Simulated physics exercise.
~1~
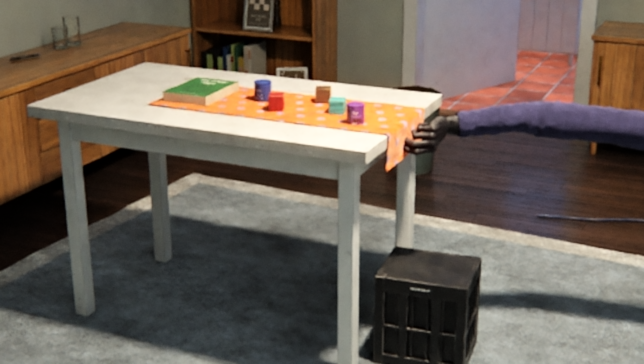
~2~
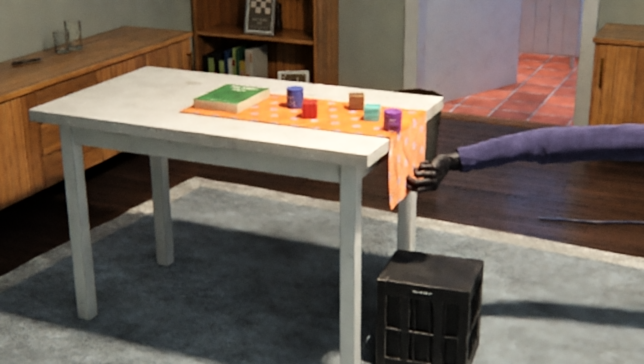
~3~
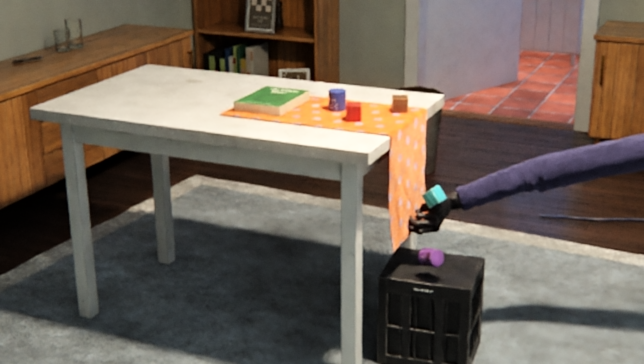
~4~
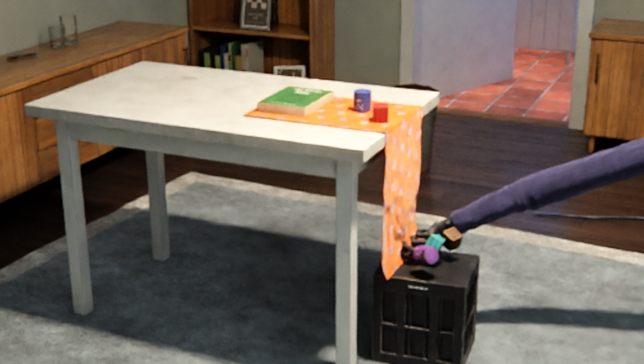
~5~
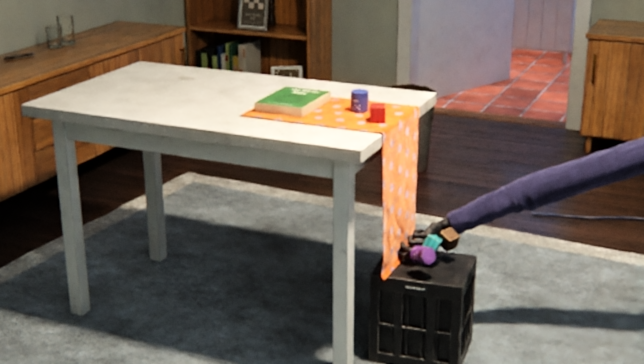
In this clip, a dark hand pulls an orange table runner down over the right edge of a white table, and the purple, turquoise and brown objects drop off in turn. The runner's end rests at the black crate, while the green book, blue object and red cube remain on the table.
